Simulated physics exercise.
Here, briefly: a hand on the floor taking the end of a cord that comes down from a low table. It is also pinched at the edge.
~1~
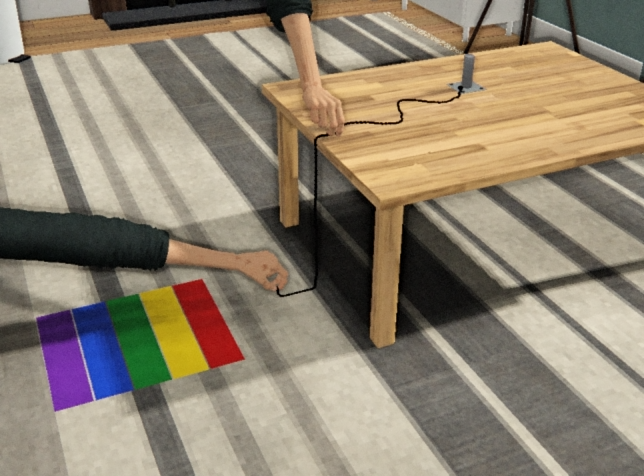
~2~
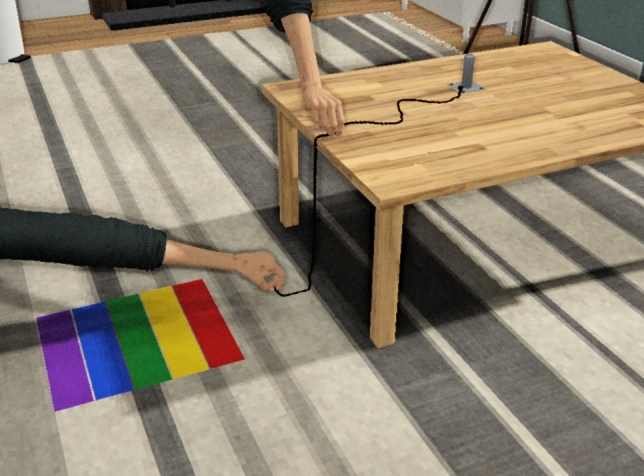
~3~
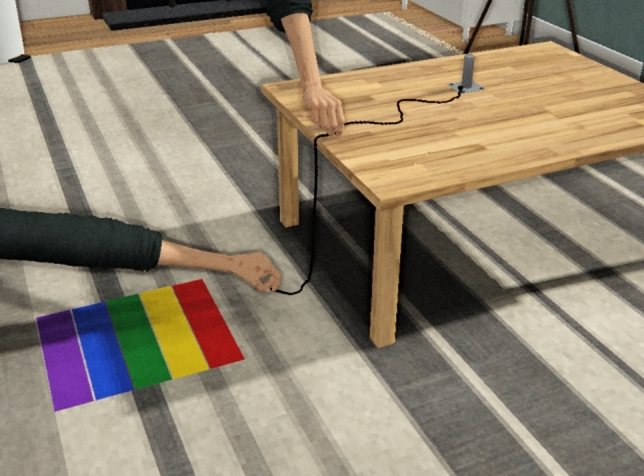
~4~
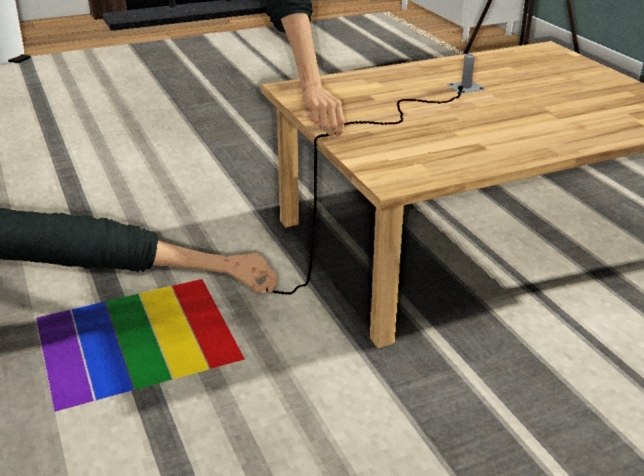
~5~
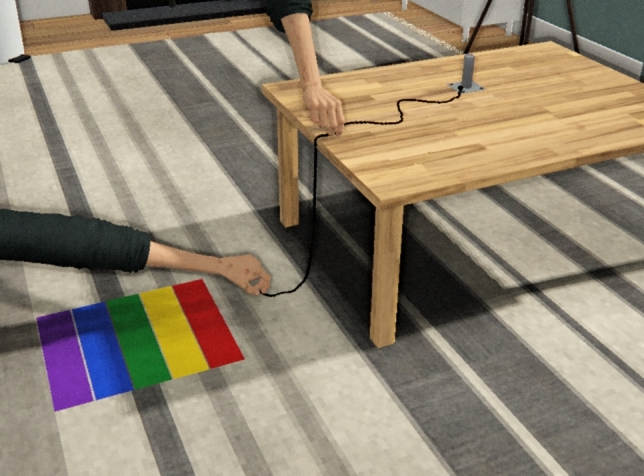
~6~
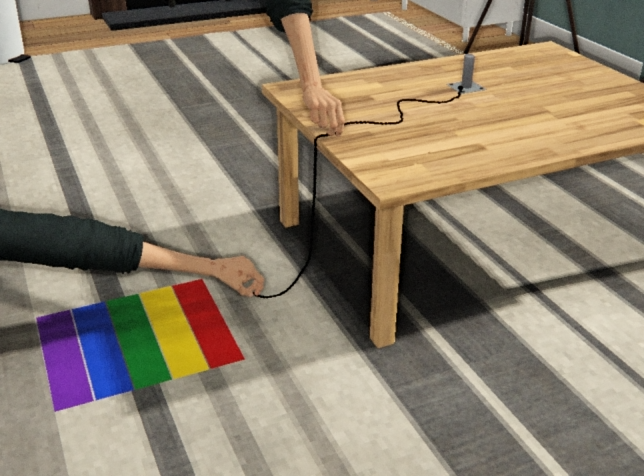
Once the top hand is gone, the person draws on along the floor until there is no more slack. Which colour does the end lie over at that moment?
It lies over blue.
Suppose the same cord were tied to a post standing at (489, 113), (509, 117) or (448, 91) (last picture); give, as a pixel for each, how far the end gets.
In order, near (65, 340), (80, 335) and (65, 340).
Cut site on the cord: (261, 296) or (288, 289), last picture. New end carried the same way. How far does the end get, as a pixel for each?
For the first cut it's about (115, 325), and for the second about (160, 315).
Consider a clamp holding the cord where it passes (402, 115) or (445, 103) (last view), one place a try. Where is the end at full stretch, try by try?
(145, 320) and (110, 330).
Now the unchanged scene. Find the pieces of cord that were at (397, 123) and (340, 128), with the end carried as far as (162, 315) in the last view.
Positions: (340, 120) for the first, (302, 155) for the second.
Soon after, end near (163, 315); over yellow.
After that, end near (119, 326); over green.
At the stop, end near (93, 333); over blue. The end stops over the blue strip.
